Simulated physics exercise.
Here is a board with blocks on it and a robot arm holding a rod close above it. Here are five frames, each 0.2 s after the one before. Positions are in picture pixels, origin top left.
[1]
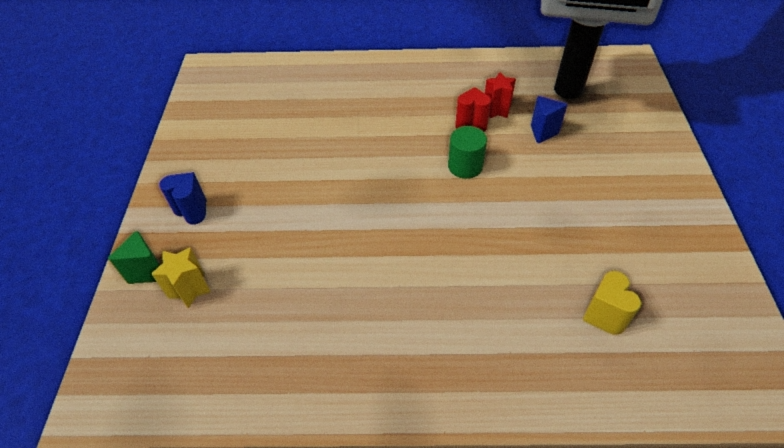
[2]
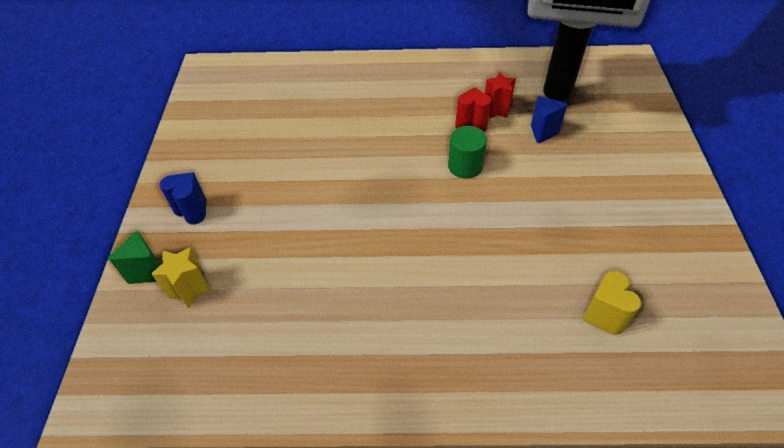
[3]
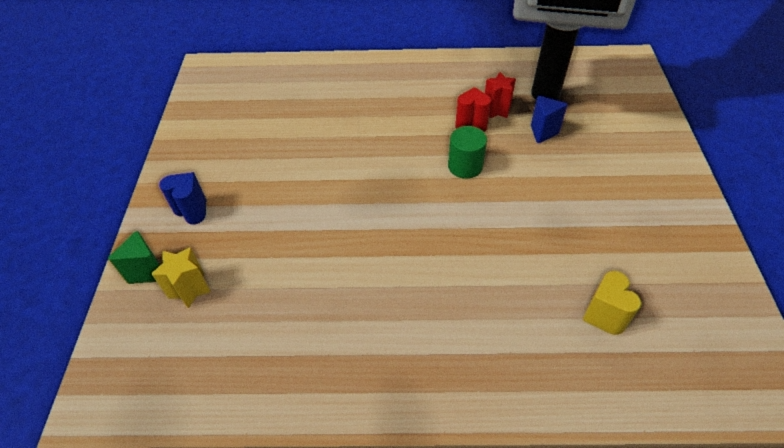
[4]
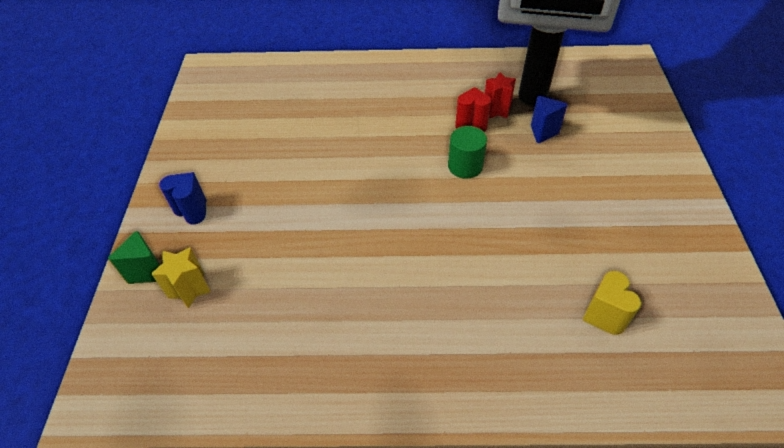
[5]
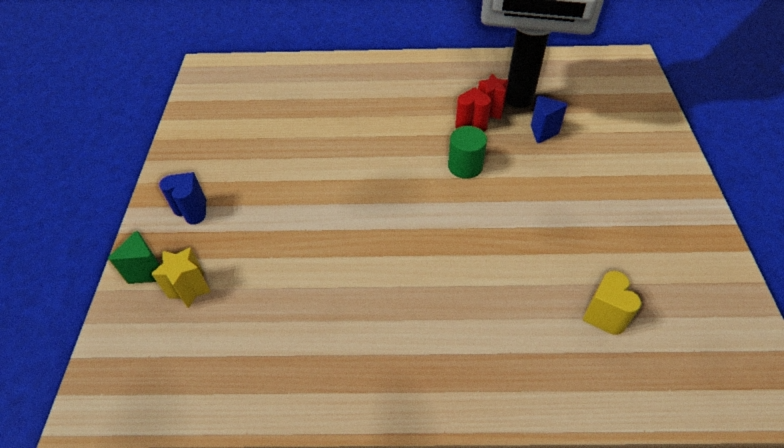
A robot arm holding a black rod reaches in at the top right over a striped wooden board on a blue surface, seen from above at an angle by a still camera. Two red blocks, a green cylinder and a blue block sit near the rod, with blue, green and yellow blocks left and a yellow heart lower right. The rod slides left behind the blue block and nudges the red star slightly left.
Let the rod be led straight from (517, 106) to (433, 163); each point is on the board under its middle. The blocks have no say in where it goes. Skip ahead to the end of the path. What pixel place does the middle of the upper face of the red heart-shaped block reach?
The spot you're after is about (437, 104) in the image.
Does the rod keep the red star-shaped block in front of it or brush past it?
It is no longer ahead.
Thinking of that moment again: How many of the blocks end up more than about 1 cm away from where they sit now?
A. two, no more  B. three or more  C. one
B: Three or more.
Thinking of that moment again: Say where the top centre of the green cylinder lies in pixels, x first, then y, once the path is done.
Put as a pixel place, it's (464, 151).
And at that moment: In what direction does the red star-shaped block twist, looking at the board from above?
The twist is clockwise.
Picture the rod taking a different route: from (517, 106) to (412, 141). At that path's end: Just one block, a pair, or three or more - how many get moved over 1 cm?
I count two.
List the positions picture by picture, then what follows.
Tip of the rod (568, 90), middles of tops, green cylinder (469, 138), red heart-shaped block (475, 97), red star-shaped block (502, 81), blue three-sided block (550, 105), in the first picture.
Rod (557, 92), nothing pushed, in the second picture.
Rod (546, 94), nothing pushed, in the third picture.
Rod (533, 96), nothing pushed, in the fourth picture.
Rod (519, 99), green cylinder (469, 138), red heart-shaped block (475, 97), red star-shaped block (495, 83), blue three-sided block (550, 105), in the fifth picture.
The first path, step by step. One third of the way, rod (491, 116); red heart-shaped block (445, 103), turned 30° anticlockwise; red star-shaped block (466, 90), turned 60° clockwise.
Two thirds of the way, rod (463, 135); red heart-shaped block (437, 104), turned 50° anticlockwise; red star-shaped block (460, 92), turned 120° clockwise.
At the end, rod (434, 156); green cylinder (464, 151); red heart-shaped block (437, 104), turned 50° anticlockwise; red star-shaped block (460, 92), turned 120° clockwise; blue three-sided block unmoved.
